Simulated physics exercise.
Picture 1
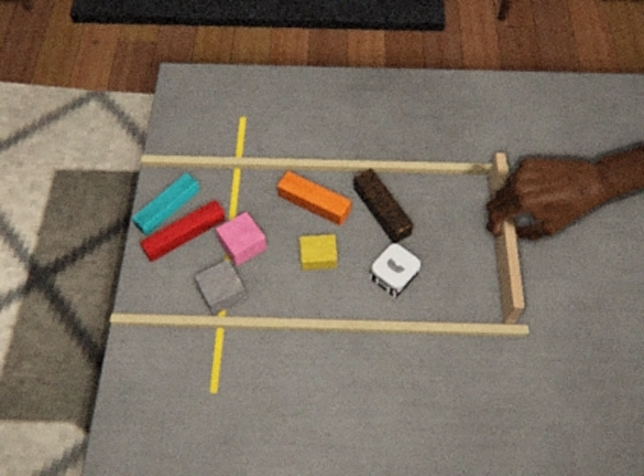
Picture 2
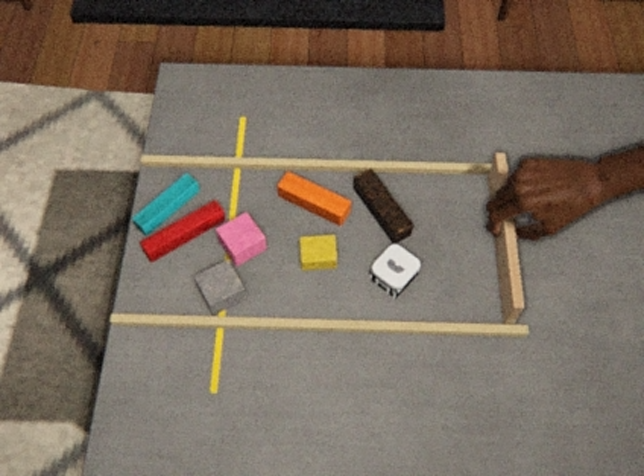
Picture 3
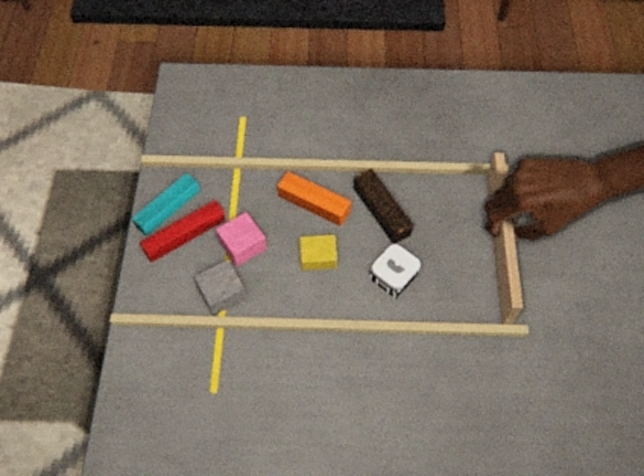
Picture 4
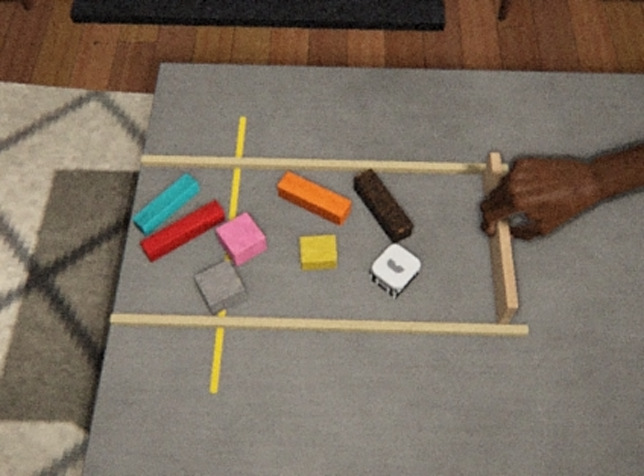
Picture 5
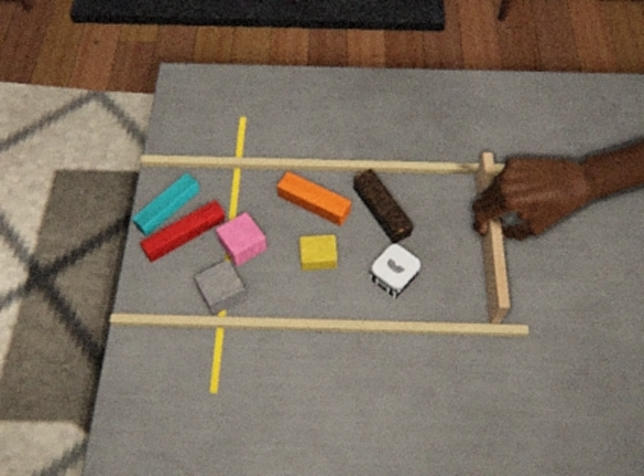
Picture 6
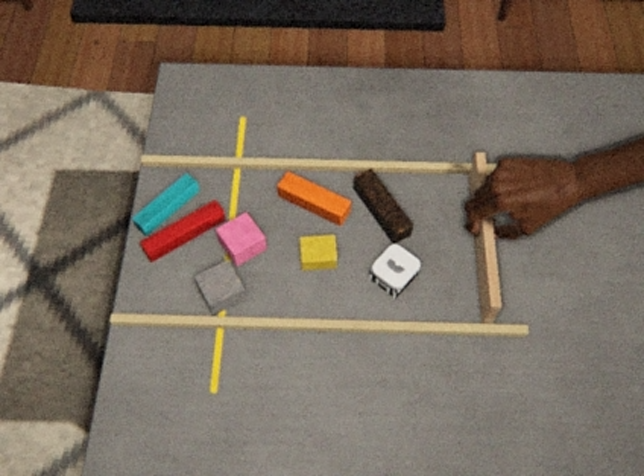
A hand sliding a wooden board slightly left between two rails on a grey table, the scattered coloured blocks staying still.
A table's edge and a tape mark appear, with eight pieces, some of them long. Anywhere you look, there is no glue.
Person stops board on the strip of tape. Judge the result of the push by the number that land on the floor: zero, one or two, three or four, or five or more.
The number that land on the floor is zero.
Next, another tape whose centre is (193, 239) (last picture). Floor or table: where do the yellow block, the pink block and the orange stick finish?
Here the yellow block remains in place while the pink block remains in place and the orange stick remains in place.
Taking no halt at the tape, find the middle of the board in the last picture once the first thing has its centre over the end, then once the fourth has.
Roughly (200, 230) for the earlier crossing, roughly (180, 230) for the later one.
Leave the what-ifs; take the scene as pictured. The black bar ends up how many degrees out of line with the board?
Some 0 degrees.
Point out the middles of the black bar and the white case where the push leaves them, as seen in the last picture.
The one named first is at (222, 200), the next at (206, 284).
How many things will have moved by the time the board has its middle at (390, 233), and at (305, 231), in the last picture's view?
At that stage 2; at the next, 5.
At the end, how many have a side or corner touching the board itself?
In total, 2.
Soon after, none off yet; turquoise stick at rest near (167, 204); red stick at rest near (184, 231); grey block at rest near (220, 288).
At rest, the number that fall off is zero.
